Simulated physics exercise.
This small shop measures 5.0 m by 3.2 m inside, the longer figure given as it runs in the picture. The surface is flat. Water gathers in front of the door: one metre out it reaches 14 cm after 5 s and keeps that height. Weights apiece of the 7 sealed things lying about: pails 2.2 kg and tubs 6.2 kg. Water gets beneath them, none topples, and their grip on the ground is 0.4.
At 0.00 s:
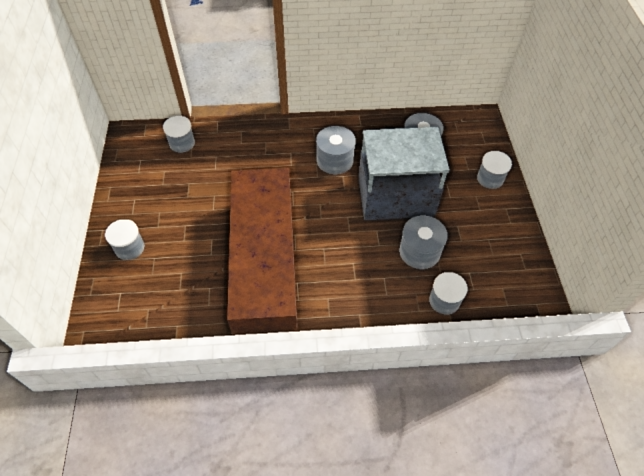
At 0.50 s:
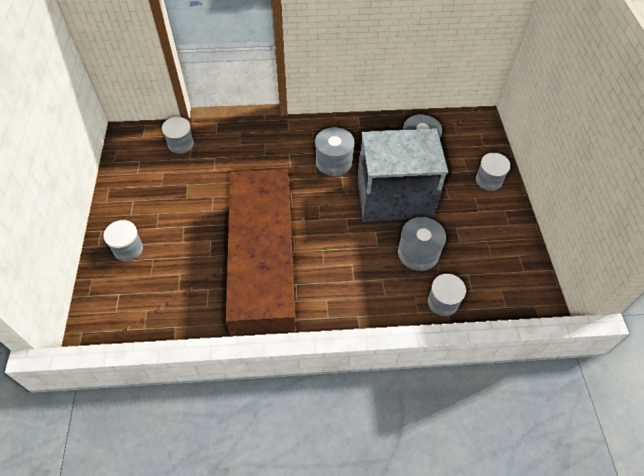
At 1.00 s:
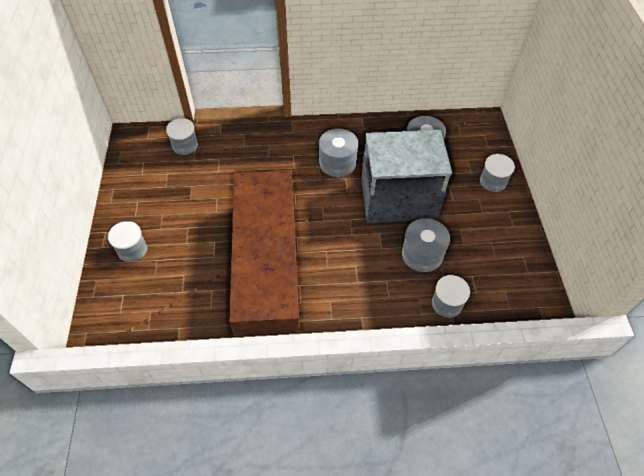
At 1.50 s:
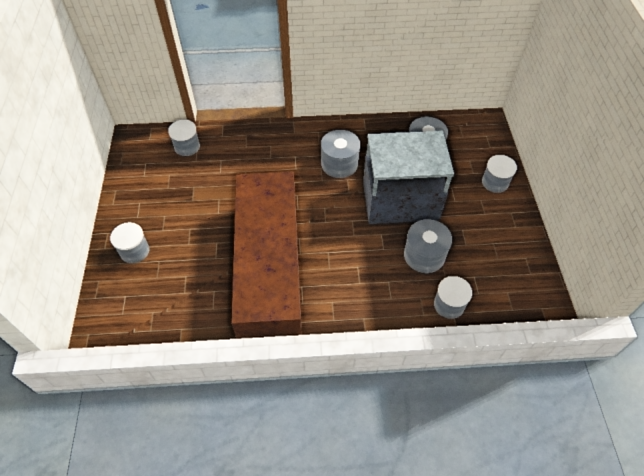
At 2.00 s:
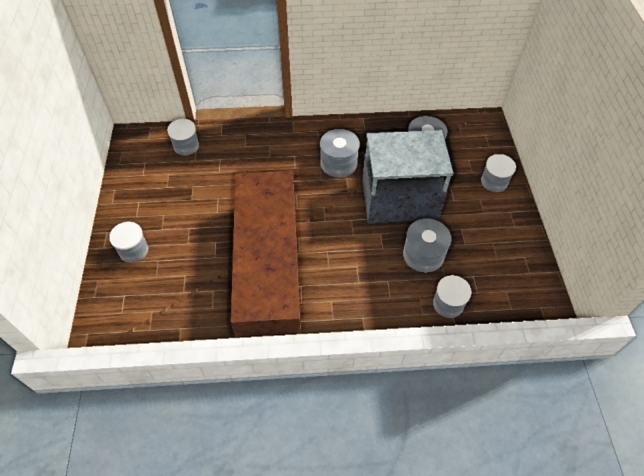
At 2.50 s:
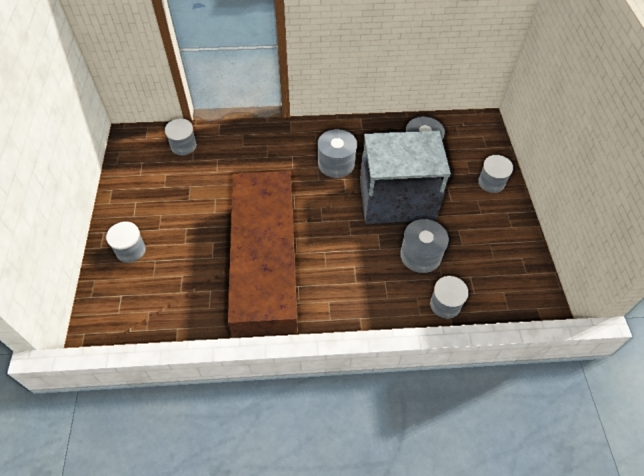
In a small brick-walled shop with a dark wooden floor, grey pails and tubs stood still around a rusty-brown block and a grey table while the pale ground outside turned bluish.
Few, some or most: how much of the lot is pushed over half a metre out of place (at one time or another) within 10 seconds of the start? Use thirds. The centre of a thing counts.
Share: Not even a third.
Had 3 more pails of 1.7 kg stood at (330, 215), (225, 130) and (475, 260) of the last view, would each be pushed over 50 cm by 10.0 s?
In turn: Past it, over, less.
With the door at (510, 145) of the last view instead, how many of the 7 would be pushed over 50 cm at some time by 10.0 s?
Then 4.
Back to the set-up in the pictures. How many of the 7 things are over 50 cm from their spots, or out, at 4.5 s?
I count 0.
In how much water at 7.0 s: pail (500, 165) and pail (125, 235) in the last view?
Roughly 0 and 3 cm.
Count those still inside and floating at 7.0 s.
I count 0.
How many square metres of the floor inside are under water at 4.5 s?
Some 2.5 m2.
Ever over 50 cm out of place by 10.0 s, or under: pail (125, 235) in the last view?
Answer: More.
After 3.5 s 0 of 7 are over 50 cm from their spots; 0 afloat.
After 4.5 s 0 of 7 are over 50 cm from their spots; 0 afloat.
After 7.0 s 0 of 7 are over 50 cm from their spots; 0 afloat.
After 10.0 s 2 of 7 are over 50 cm from their spots, and 2 have been at some point; 1 afloat.
